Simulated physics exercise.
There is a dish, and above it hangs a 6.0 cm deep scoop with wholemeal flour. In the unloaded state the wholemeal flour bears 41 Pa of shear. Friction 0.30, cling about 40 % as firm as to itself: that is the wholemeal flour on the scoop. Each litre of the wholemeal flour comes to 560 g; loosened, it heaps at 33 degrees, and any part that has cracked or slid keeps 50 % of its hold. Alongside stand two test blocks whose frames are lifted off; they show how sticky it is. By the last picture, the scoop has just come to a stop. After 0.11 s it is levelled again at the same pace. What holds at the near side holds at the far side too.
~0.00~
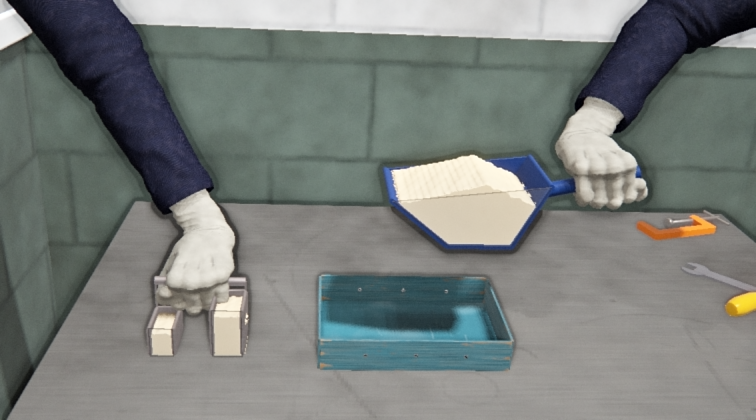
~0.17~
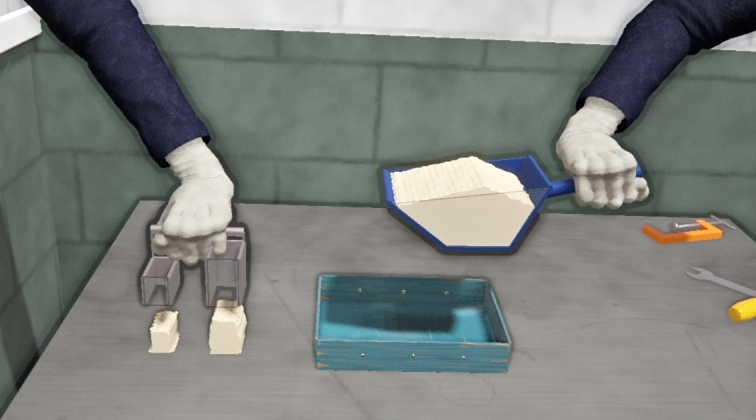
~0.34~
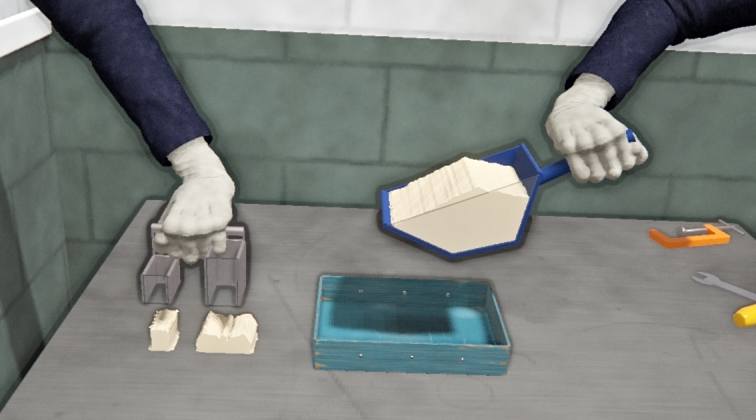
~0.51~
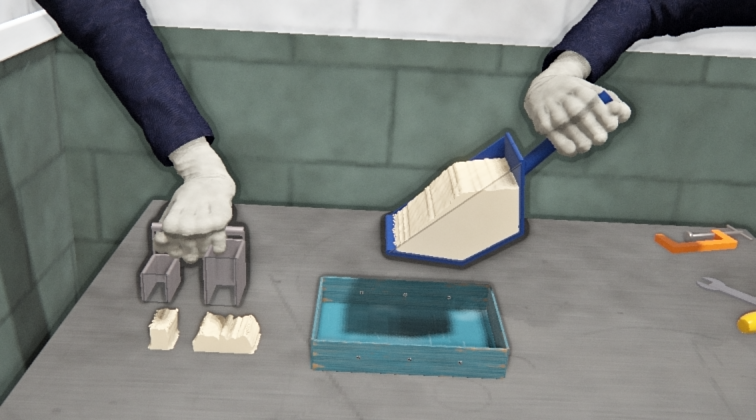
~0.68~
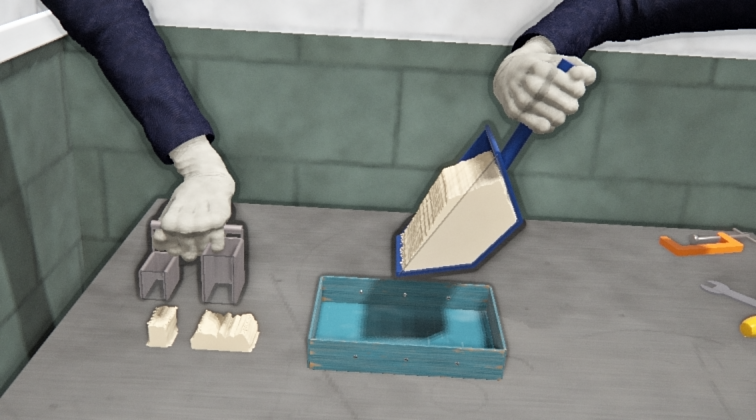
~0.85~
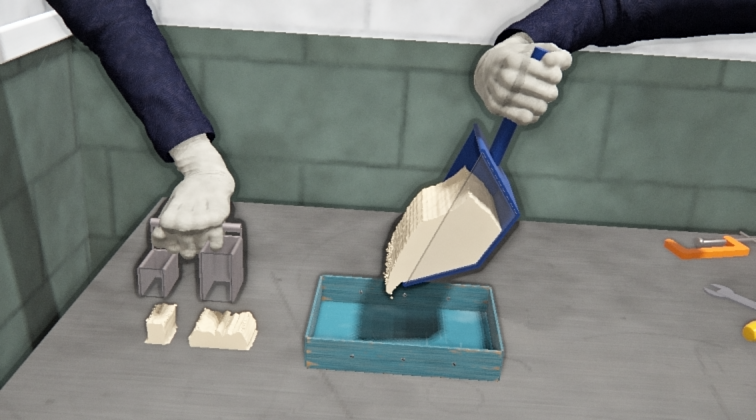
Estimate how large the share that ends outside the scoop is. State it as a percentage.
I would say roughly 67 per cent.
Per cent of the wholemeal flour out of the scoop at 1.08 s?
Roughly 55 %.
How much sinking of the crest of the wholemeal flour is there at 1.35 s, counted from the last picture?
Roughly 4.5 cm.
After 1.08 s, the scoop is at 54 degrees and 54 % has left it.
After 1.35 s, the scoop is at 27 degrees and 67 % has left it.
After 1.63 s, the scoop is at 1 degrees and 67 % has left it.
After 1.90 s, the scoop is at 0 degrees and 67 % has left it.
After 2.11 s, the scoop is at 0 degrees and 67 % has left it.
